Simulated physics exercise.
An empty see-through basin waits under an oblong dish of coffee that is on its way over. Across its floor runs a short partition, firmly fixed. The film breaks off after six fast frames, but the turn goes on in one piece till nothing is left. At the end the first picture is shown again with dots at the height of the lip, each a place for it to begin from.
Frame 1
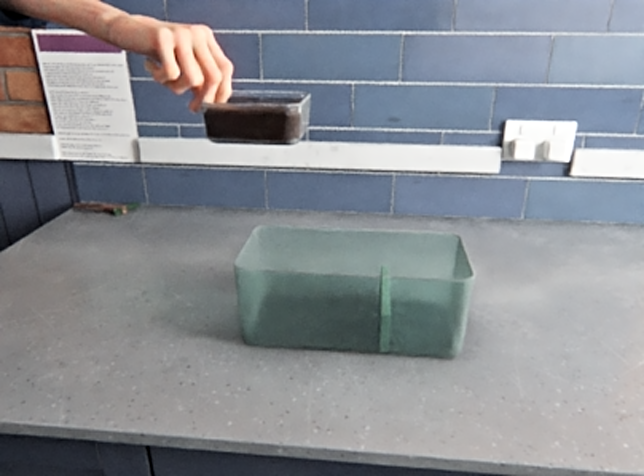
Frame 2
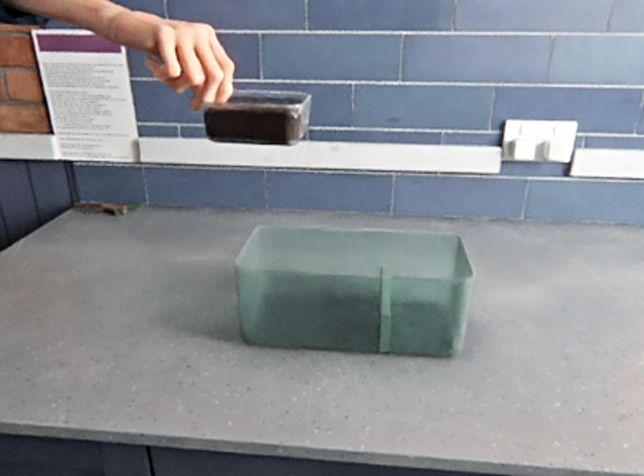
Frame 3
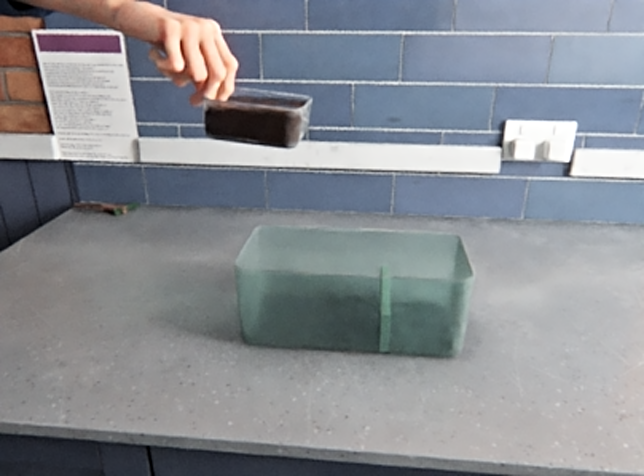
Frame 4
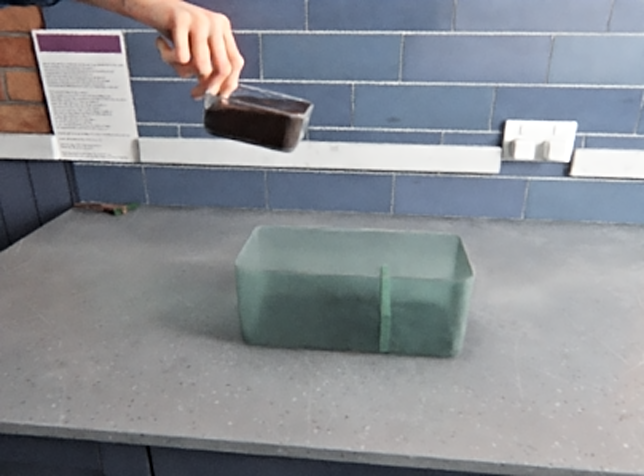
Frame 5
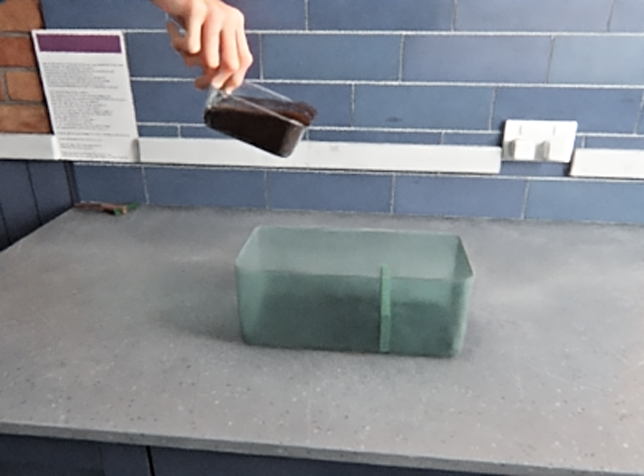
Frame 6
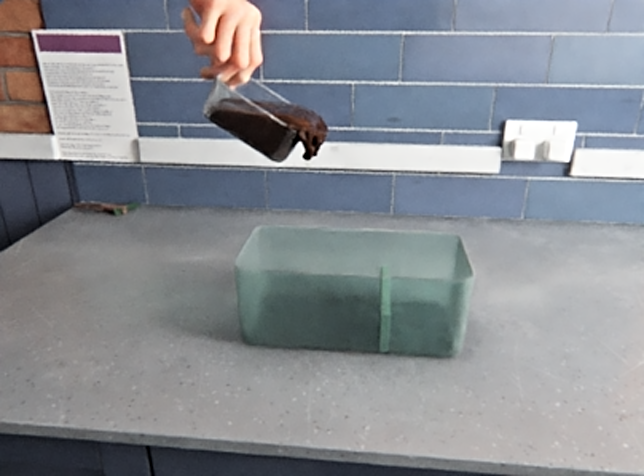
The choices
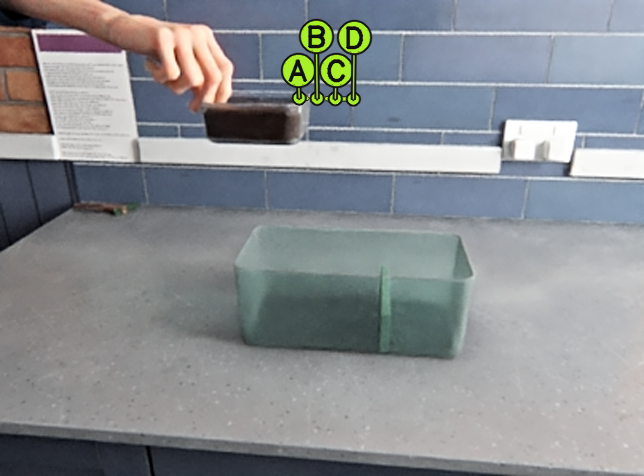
The clip shows a hand holding a small clear dish of dark coffee above an empty see-through green basin with a short partition, then tilting it rightward until some of the coffee slides over the lip.
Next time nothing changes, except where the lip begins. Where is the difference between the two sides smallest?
Choose C.
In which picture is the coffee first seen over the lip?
Picture 5.
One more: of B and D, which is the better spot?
Spot D.
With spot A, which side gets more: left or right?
The left one.
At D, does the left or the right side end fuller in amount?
More ends on the right.
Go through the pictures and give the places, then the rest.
Upright, lip at (304, 98); basin from (242, 339) to (461, 353); top of the wall at (385, 287); nothing has left yet.
Upright, lip at (305, 99); nothing has left yet.
Tipped about 6°, lip at (306, 103); nothing has left yet.
Tipped about 12°, lip at (307, 108); nothing has left yet.
Tipped about 22°, lip at (308, 116); coffee is over the lip, down to (312, 119).
Tipped about 32°, lip at (307, 126); coffee is over the lip, down to (314, 152).
On the marked copy, A at (299, 98); B at (317, 98); C at (335, 98); D at (353, 99).
With A, about 97 % ends left of the wall and 2 % right of it.
With B, about 90 % ends left of the wall and 9 % right of it.
With C, about 48 % ends left of the wall and 51 % right of it.
With D, about 26 % ends left of the wall and 72 % right of it.
